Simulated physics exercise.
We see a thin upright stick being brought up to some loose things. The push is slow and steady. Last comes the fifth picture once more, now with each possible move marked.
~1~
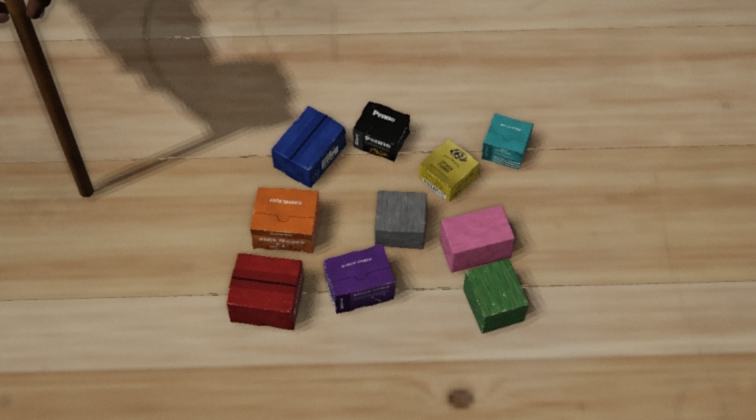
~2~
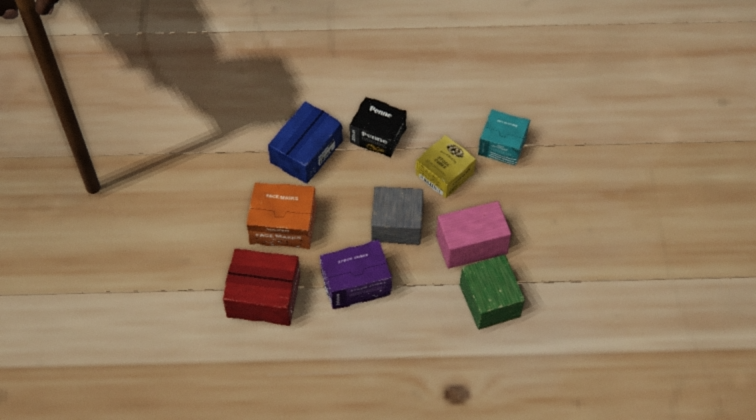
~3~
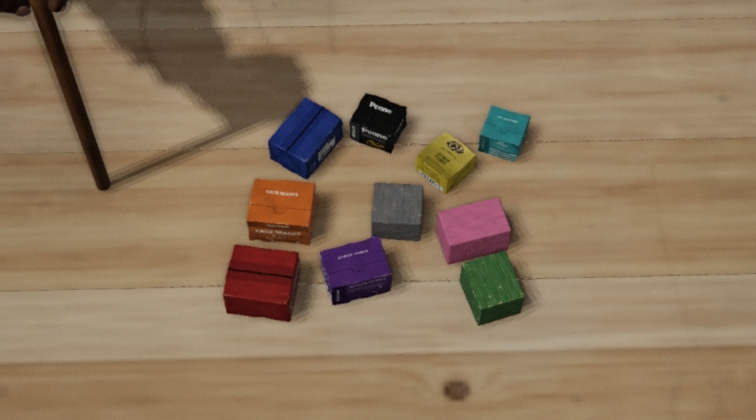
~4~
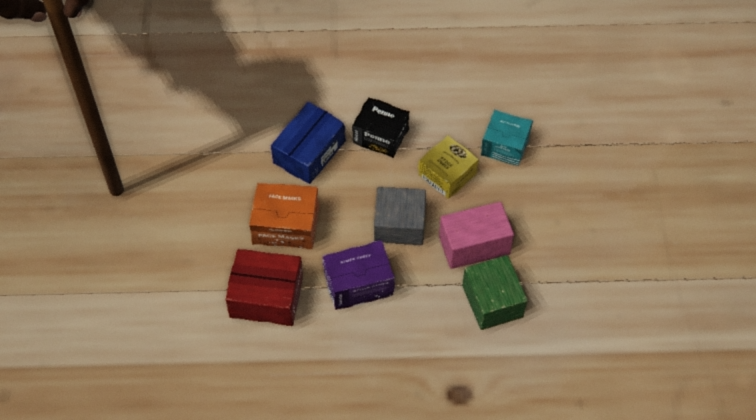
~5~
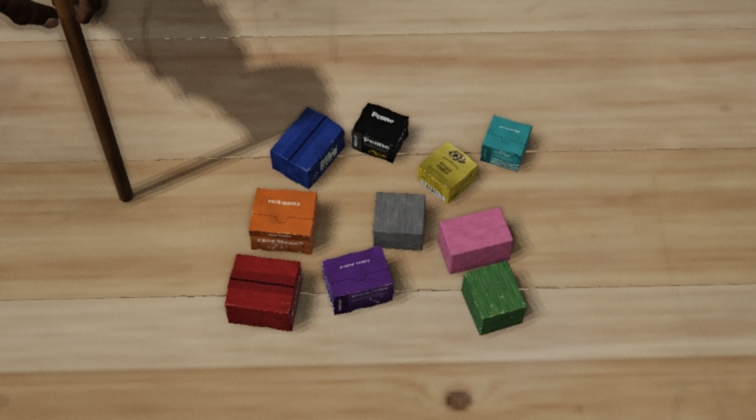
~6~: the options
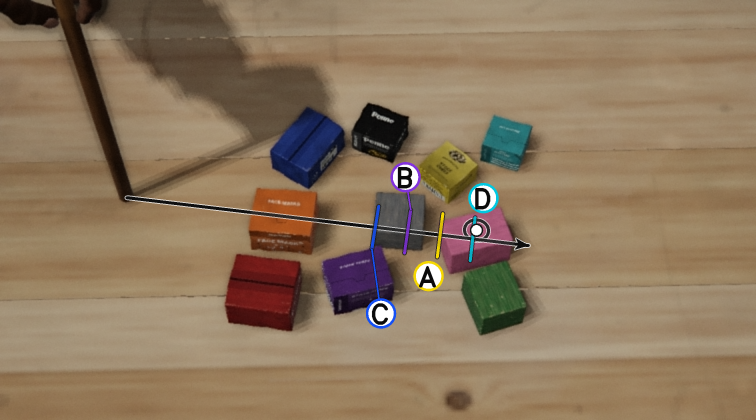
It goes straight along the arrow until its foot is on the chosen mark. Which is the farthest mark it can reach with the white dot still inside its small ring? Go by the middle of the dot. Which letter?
It can go as far as C.
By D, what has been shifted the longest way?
The grey block has gone farthest.
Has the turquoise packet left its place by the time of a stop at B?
No.
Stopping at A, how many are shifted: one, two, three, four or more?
In all, four or more.
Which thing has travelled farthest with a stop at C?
The orange box.
On the marked copy, A at (440, 235); B at (407, 231); C at (376, 227); D at (473, 239); the arrow from (127, 198) to (529, 246); the white dot at (477, 230).
Taking C. A third of the way, foot of the stick (217, 209).
Two thirds of the way, foot of the stick (305, 220); orange box (322, 241).
When it is over, foot of the stick (375, 228); orange box (360, 253); purple packet (364, 301); the dot is still in its ring.
As for the rest, A shifts the dotted thing to (532, 251); B shifts the dotted thing to (502, 245); D shifts the dotted thing to (562, 261).
